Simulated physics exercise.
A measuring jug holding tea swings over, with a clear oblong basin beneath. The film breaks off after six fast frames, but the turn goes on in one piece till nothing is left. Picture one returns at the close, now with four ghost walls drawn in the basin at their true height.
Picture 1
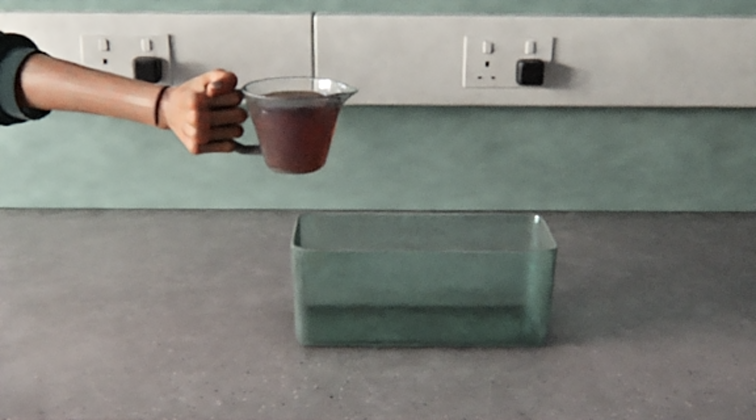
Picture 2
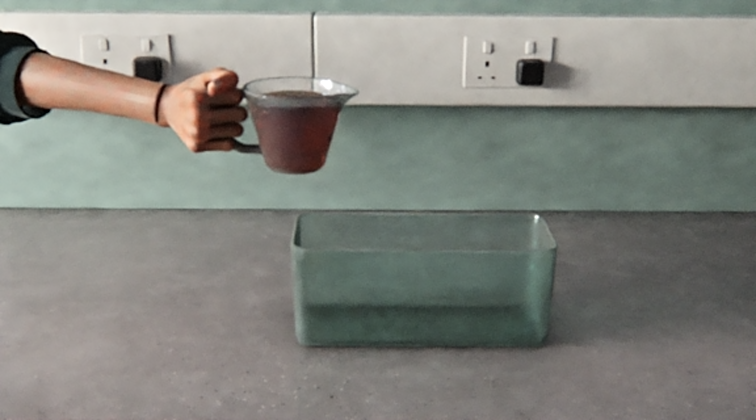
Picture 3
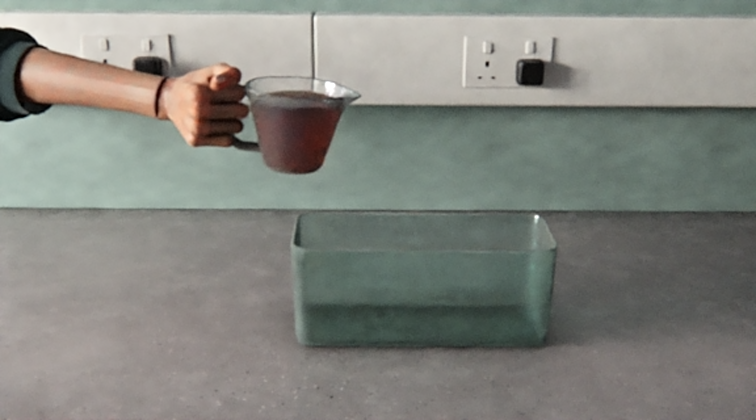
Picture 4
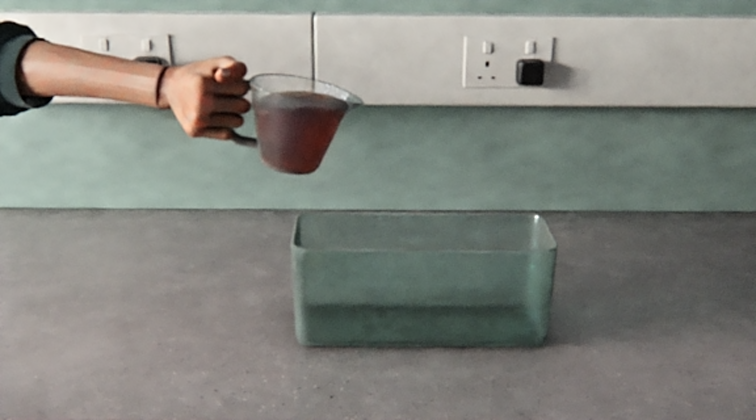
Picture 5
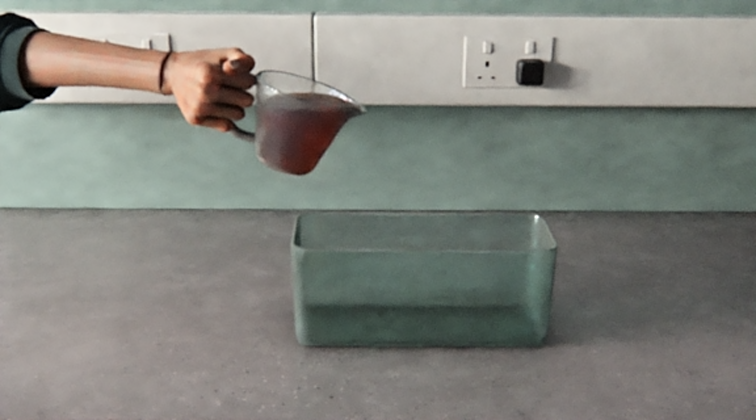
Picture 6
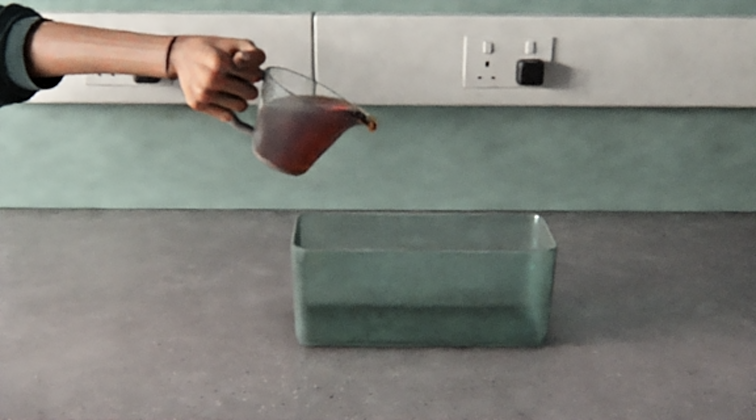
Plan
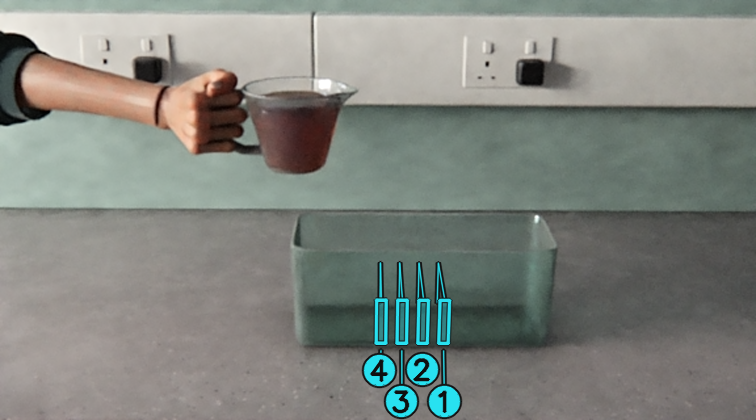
A hand reaching in from the left holds a clear measuring jug of reddish-brown tea above an oblong, green-tinted clear basin on a grey worktop. Seen from the front by a still camera, a pale green wall behind carries a white strip with sockets and black plugs. The hand holds the jug nearly level, then gradually tilts it rightward until tea slips over the lip.
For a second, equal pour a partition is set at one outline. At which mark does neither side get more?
3 is best.
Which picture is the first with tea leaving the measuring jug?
Picture 6.
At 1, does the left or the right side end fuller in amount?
The left side.
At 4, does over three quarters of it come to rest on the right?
Yes, it does.
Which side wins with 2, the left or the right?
The left side.
On the marked copy, 1 at (443, 350); 2 at (422, 350); 3 at (401, 350); 4 at (381, 350).
If 1 is chosen, about 97 % ends left of the wall and 2 % right of it.
If 2 is chosen, about 83 % ends left of the wall and 15 % right of it.
If 3 is chosen, about 45 % ends left of the wall and 55 % right of it.
If 4 is chosen, about 16 % ends left of the wall and 84 % right of it.
